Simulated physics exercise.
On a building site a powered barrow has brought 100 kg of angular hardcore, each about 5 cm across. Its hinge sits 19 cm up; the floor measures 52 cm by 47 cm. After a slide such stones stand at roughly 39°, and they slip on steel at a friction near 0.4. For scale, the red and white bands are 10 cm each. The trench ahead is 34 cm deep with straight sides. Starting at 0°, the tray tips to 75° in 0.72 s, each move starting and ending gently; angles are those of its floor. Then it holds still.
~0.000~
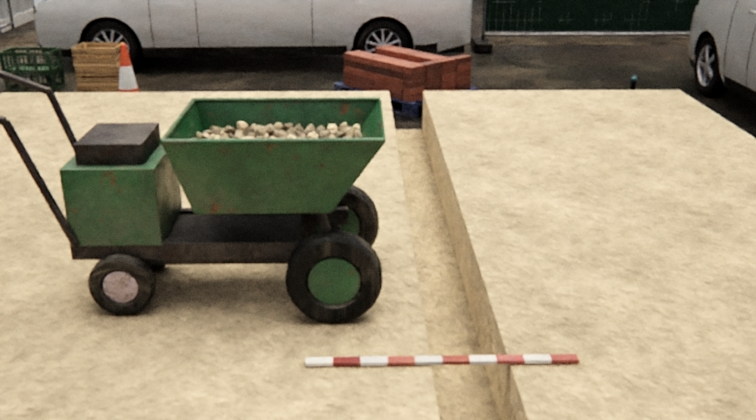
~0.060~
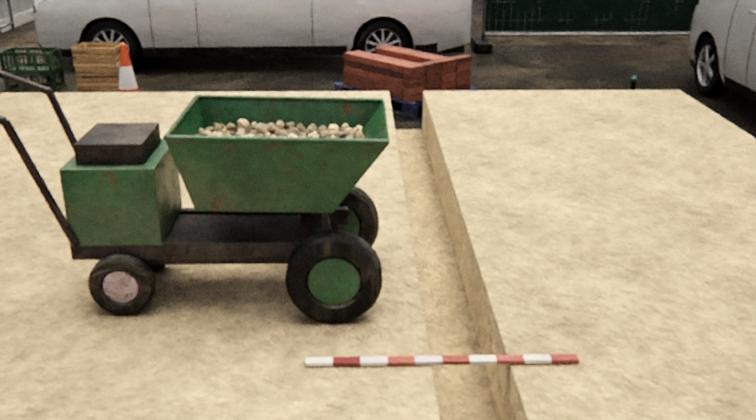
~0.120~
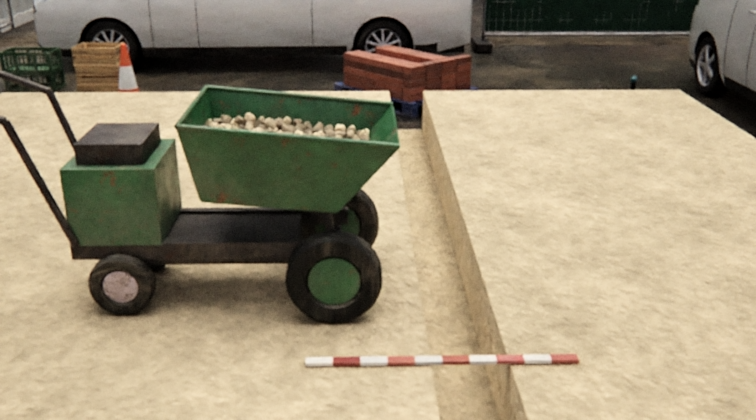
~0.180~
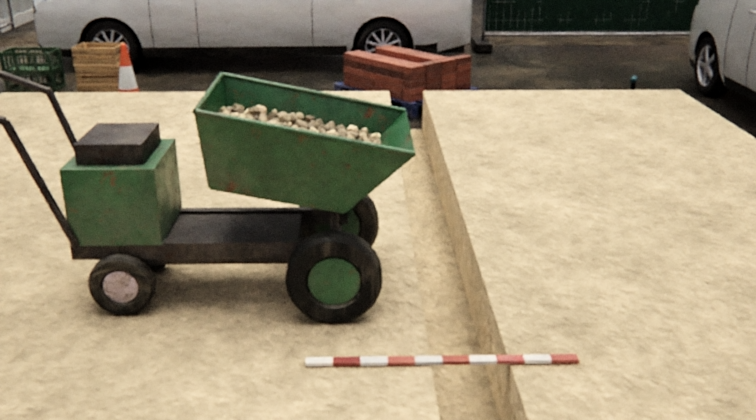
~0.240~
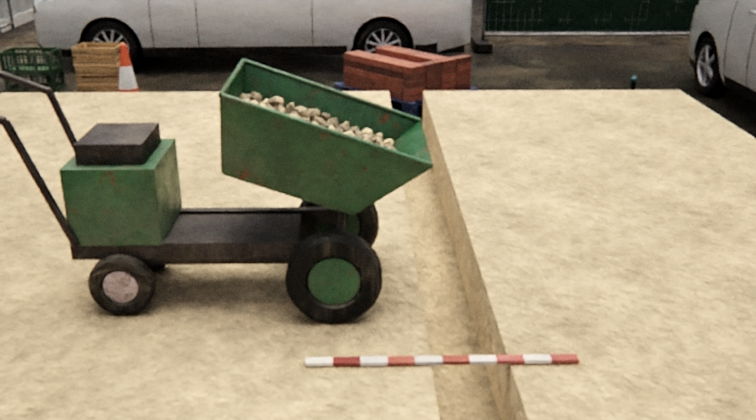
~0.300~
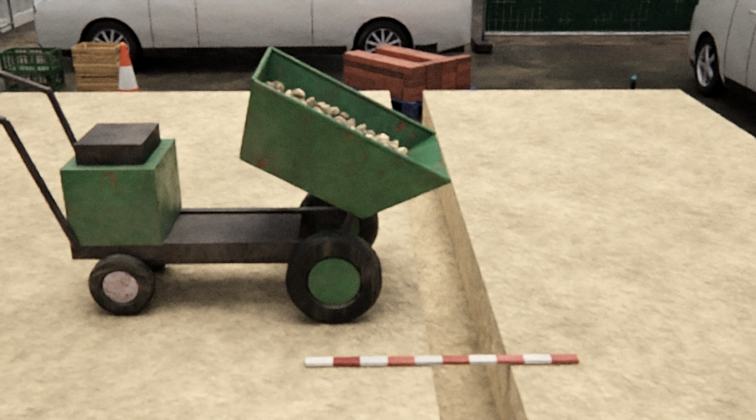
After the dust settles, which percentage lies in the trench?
Roughly 21 per cent ends in the trench.
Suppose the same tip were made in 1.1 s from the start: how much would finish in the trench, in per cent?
It would be near 20 per cent.
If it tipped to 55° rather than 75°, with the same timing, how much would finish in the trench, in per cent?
In that case some 0 per cent.
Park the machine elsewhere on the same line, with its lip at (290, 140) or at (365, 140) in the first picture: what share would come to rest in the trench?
Near 85 per cent from the first place, 45 from the second.
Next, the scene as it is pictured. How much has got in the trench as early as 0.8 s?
About 0 per cent by then.
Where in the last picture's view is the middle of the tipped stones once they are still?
Their middle is at about (525, 283).
After 0.5 s the floor is at 63°; 100 % in the tray; the foremost stones are at (471, 232).
After 0.8 s the floor is at 75°; 74 % in the tray, 1 % in the trench, 25 % past the trench; the foremost stones are at (565, 290).
After 1.2 s the floor is at 75°; 32 % in the tray, 5 % in the trench, 64 % past the trench; the foremost stones are at (704, 287).
After 3.1 s the floor is at 75°; 14 % in the tray, 21 % in the trench, 64 % past the trench; the foremost stones are past the picture's edge.
